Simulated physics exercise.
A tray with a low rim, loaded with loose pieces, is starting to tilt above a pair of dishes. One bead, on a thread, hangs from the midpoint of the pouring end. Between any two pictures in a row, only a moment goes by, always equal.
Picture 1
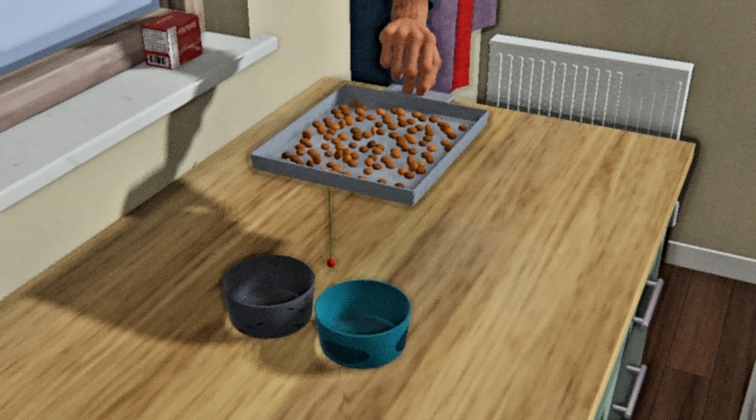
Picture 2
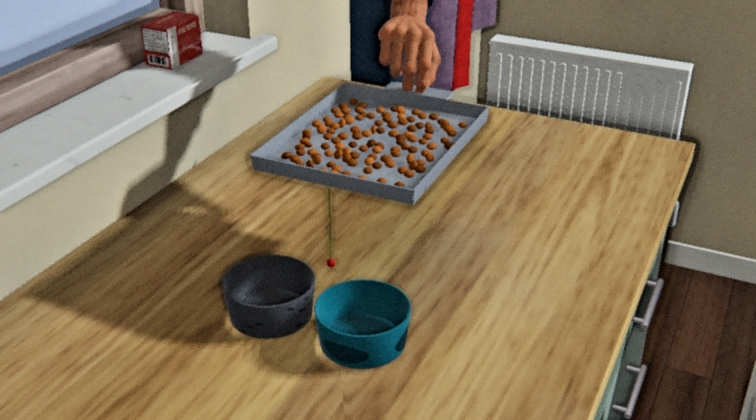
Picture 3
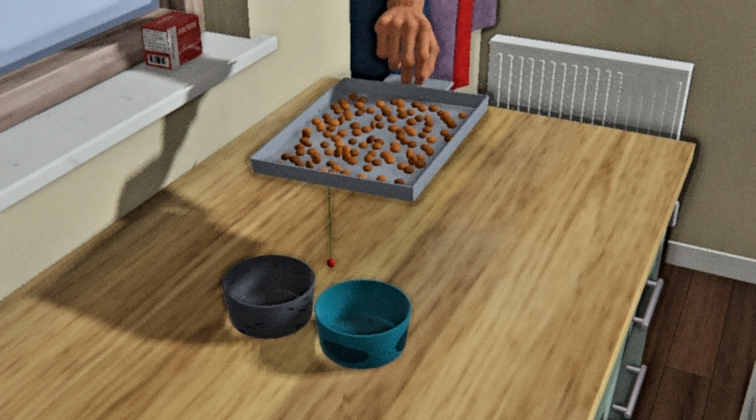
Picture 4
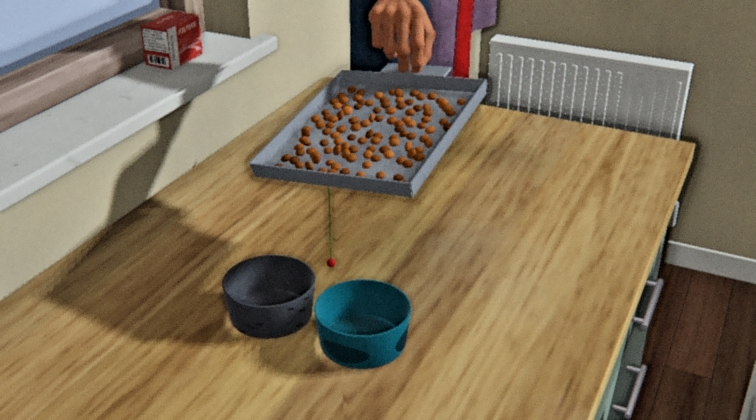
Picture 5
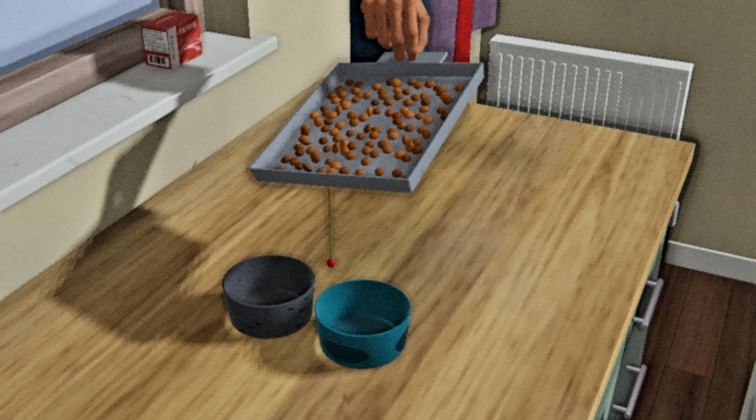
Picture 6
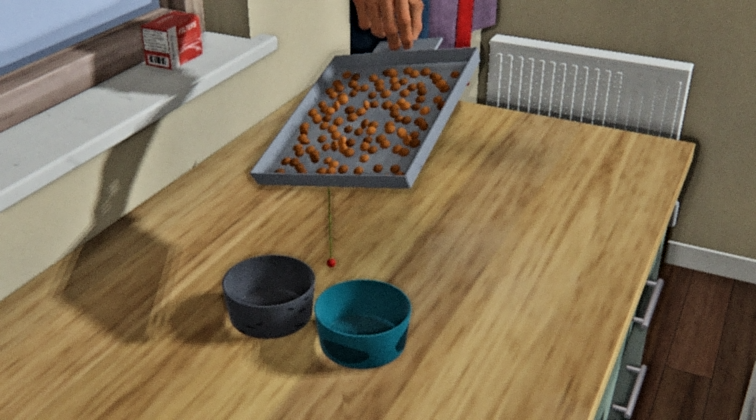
A wooden worktop in a room with a pale radiator, a windowsill and a small red box on it is seen from above at an angle. A hand at the far side is by a grey tray of orange-brown pieces, with a red bead hanging on a thread from its near edge above a dark grey dish and a teal one. The tray's far end rises steadily, its near left corner dipping slightly, while the camera stays still.
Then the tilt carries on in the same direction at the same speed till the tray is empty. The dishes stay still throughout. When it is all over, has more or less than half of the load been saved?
Less than half.
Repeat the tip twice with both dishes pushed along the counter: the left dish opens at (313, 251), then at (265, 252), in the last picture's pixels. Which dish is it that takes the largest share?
In turn: The left-side dish; the left-side dish.
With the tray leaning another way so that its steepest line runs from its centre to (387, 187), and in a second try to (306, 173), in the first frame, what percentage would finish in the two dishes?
50 % and 80 %.
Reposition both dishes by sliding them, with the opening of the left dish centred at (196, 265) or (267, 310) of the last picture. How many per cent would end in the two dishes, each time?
Trial 1 around 10 percent, trial 2 around 0 percent.
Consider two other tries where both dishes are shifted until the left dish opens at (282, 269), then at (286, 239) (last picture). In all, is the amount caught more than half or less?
In order, they'd catch a major share, and next a major share.
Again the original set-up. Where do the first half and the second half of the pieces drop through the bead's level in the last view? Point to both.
Around (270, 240), followed by around (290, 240).
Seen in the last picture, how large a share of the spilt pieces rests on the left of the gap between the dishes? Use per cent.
Near 90 %.
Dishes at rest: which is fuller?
Fuller side: Left of the pair.
Soon after the last picture, tray tipped steeply; all on the tray.
A little later, tray tipped past a quarter turn; most on the tray; a stray few in the left dish; a small part outside both; a small part in the air.
Later still, tray tipped past a quarter turn; about a third in the left dish; about two thirds outside both.
At rest, tray tipped past a quarter turn; none in the right dish; about a third in the left dish; about two thirds outside both.
